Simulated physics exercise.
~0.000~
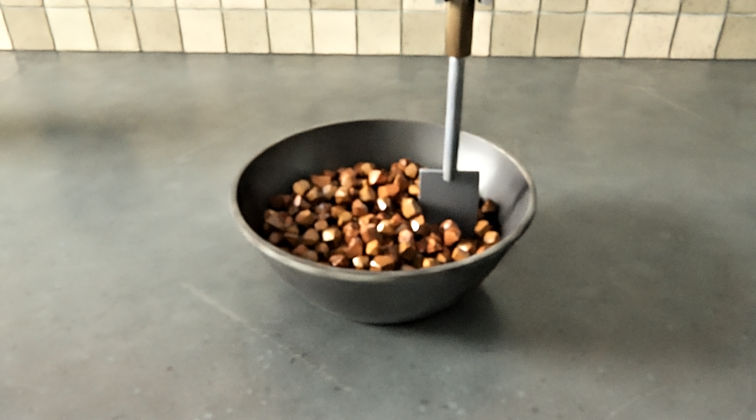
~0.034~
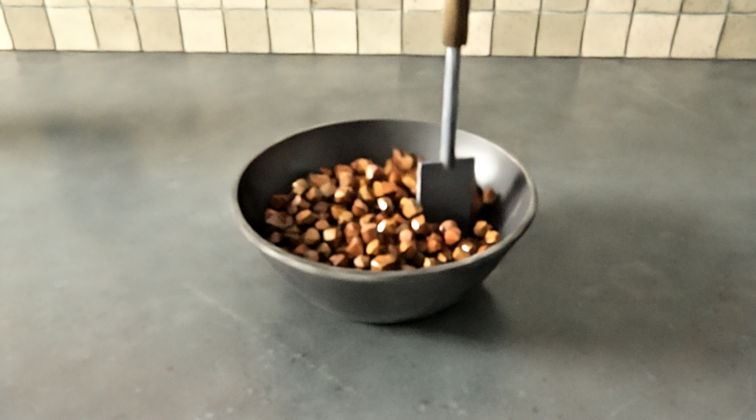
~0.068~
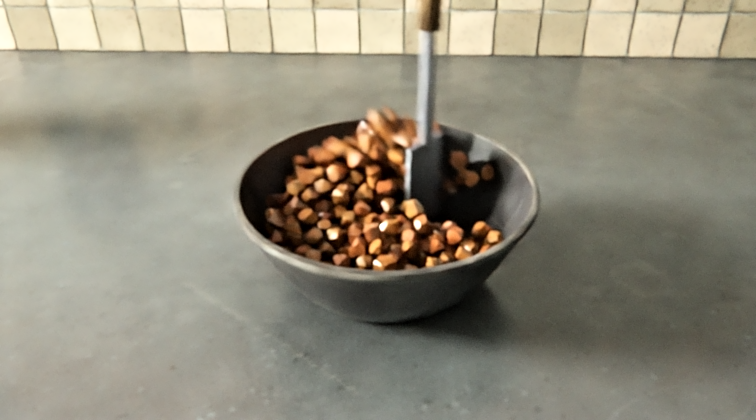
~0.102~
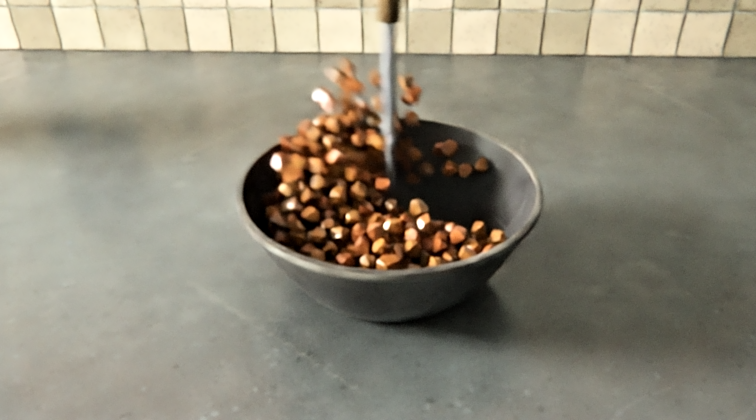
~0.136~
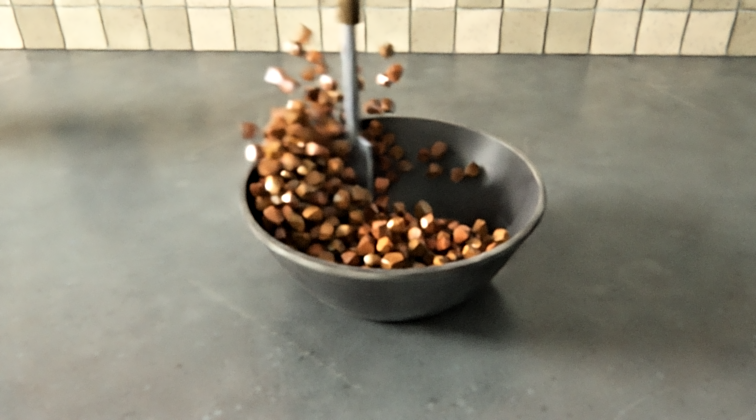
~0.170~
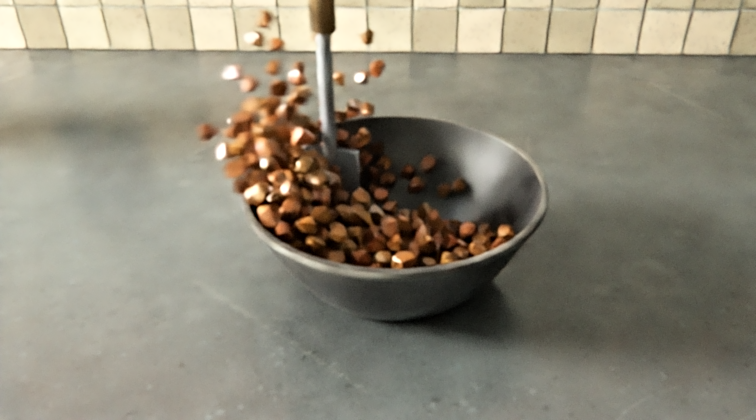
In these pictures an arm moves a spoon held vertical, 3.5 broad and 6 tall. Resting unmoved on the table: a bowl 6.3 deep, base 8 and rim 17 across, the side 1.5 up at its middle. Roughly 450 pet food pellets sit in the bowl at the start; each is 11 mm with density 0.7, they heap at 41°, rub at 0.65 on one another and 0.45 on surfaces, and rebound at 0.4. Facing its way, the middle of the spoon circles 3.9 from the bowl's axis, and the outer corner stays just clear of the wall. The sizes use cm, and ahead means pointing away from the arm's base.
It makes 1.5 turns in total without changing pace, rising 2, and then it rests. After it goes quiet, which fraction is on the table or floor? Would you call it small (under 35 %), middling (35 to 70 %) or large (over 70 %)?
I would call it middling.
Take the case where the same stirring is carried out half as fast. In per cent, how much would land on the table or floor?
20 %.
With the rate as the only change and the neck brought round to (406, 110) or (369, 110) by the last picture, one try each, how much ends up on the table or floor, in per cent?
Roughly 20 and 30 percent, in that order.
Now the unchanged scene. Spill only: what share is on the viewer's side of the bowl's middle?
60 %, approximately.
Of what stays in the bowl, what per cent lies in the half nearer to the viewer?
It comes to near 50 percent.
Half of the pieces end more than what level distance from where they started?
Near 10 cm.
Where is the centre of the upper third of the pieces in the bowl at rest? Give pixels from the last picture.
(368, 219).
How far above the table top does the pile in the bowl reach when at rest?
About 6.0 centimetres.
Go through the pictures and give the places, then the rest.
The spoon neck at (452, 148), 0° round; upper third of the load around (374, 216), from x 270 to 495, top at y 165; 447 in the bowl, in the first frame.
The spoon neck at (449, 136), 16° round; upper third of the load around (377, 207), from x 270 to 495, top at y 155, in the second frame.
The spoon neck at (426, 118), 54° round; upper third of the load around (373, 178), from x 270 to 495, top at y 120, in the third frame.
The spoon neck at (390, 109), 92° round; upper third of the load around (347, 164), from x 270 to 500, top at y 70; 445 in the bowl, 2 in flight or on the tool, in the fourth frame.
The spoon neck at (353, 112), 129° round; upper third of the load around (314, 152), from x 250 to 500, top at y 35; 432 in the bowl, 15 in flight or on the tool, in the fifth frame.
The spoon neck at (329, 125), 167° round; upper third of the load around (290, 158), from x 210 to 505, top at y 20; 413 in the bowl, 34 in flight or on the tool, in the sixth frame.
After 0.30 s, 307° round, highest piece 12 above the table; 320 in the bowl, 49 on the table or floor, 78 in flight or on the tool.
After 0.42 s, 88° round, highest piece 12 above the table; 255 in the bowl, 133 on the table or floor, 59 in flight or on the tool.
After 0.68 s, 180° round, highest piece 7 above the table; 246 in the bowl, 200 on the table or floor, 1 in flight or on the tool.
After 1.38 s, 180° round, highest piece 7 above the table; 246 in the bowl, 201 on the table or floor.
In the end, 246 in the bowl, 201 on the table or floor. That is 45 % on the table or floor.
